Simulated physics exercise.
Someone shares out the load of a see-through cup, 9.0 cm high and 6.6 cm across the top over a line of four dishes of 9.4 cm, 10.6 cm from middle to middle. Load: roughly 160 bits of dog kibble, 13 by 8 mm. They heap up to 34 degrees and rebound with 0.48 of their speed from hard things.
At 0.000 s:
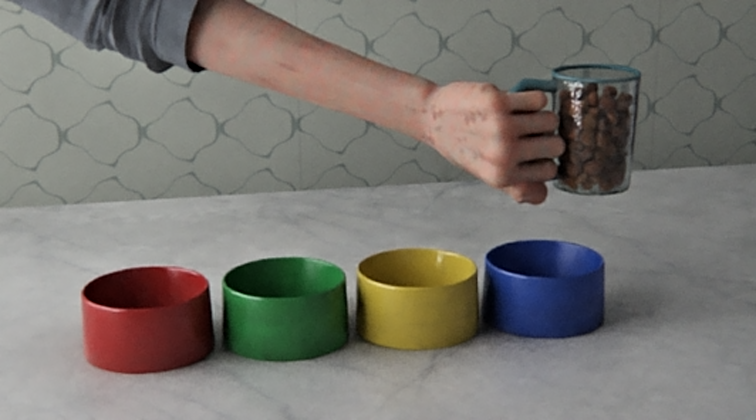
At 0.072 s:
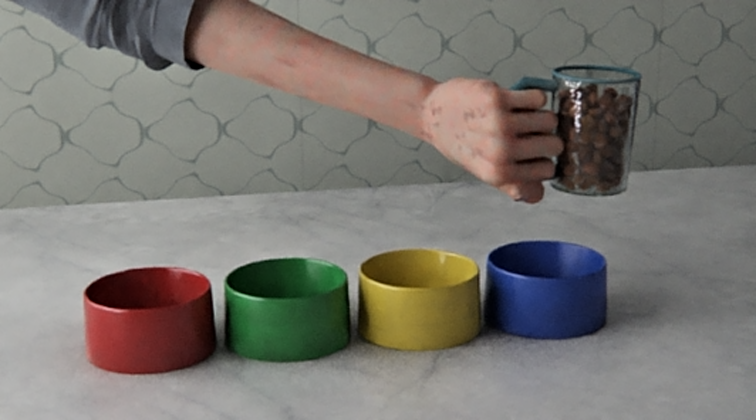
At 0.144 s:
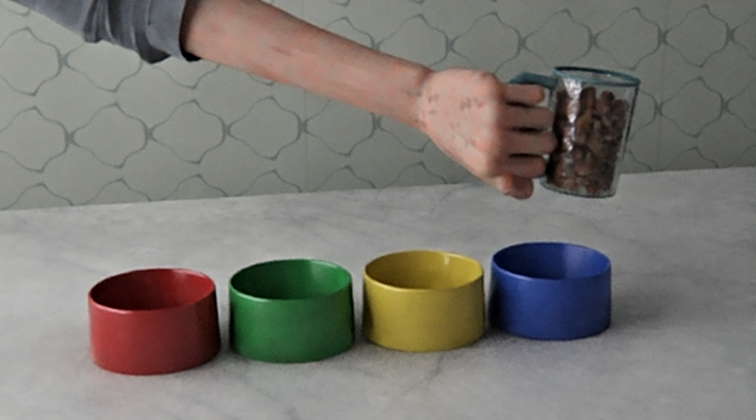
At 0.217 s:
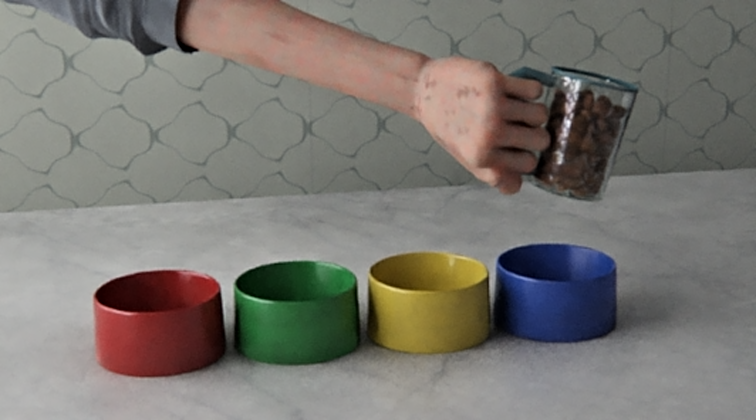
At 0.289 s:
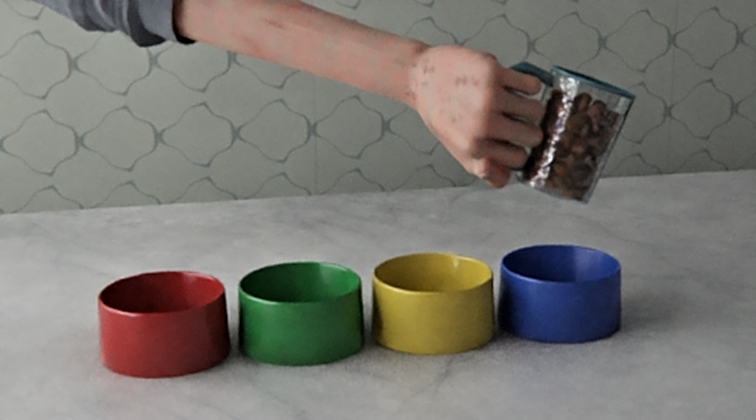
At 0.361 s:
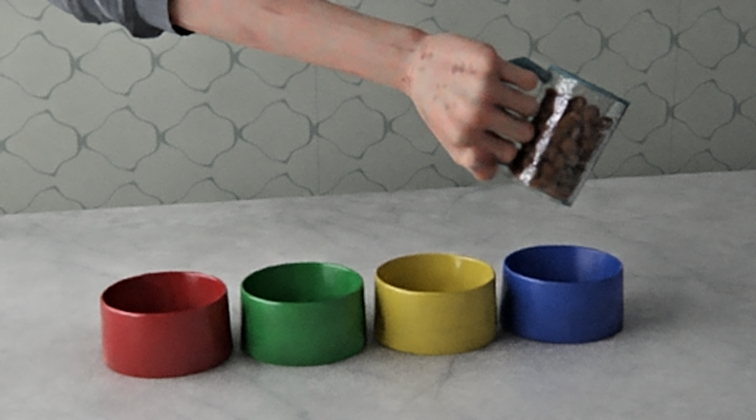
Marble countertop with red, green, yellow and blue bowls in a row, a hand gradually tilting a clear cup of brown kibble rightward.
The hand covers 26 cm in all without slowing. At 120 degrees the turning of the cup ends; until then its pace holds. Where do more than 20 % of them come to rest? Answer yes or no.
Red: No, blue: No, green: No, yellow: Yes, counter: No.
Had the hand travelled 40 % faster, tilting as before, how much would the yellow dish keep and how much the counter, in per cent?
In that case yellow 20; counter 40.
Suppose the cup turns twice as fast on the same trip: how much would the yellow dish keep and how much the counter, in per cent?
Yellow 10, counter 10.
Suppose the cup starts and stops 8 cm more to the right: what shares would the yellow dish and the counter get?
Yellow 20; counter 10.
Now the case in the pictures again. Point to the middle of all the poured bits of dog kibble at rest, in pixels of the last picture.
At about (428, 308).
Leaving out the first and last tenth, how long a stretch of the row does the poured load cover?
Some 6 cm.
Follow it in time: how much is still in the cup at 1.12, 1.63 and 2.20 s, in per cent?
About 100, 30, 0.
After 1.12 s, tilt 93 degrees; cup holds 100 %.
After 1.63 s, tilt 120 degrees; cup holds 30 %, yellow 60 %.
After 2.20 s, tilt 120 degrees; cup holds 0 %, yellow 90 %.
By 2.6 s all is still; red 0 %, blue 5 %, green 0 %, yellow 90 %, counter 5 %.
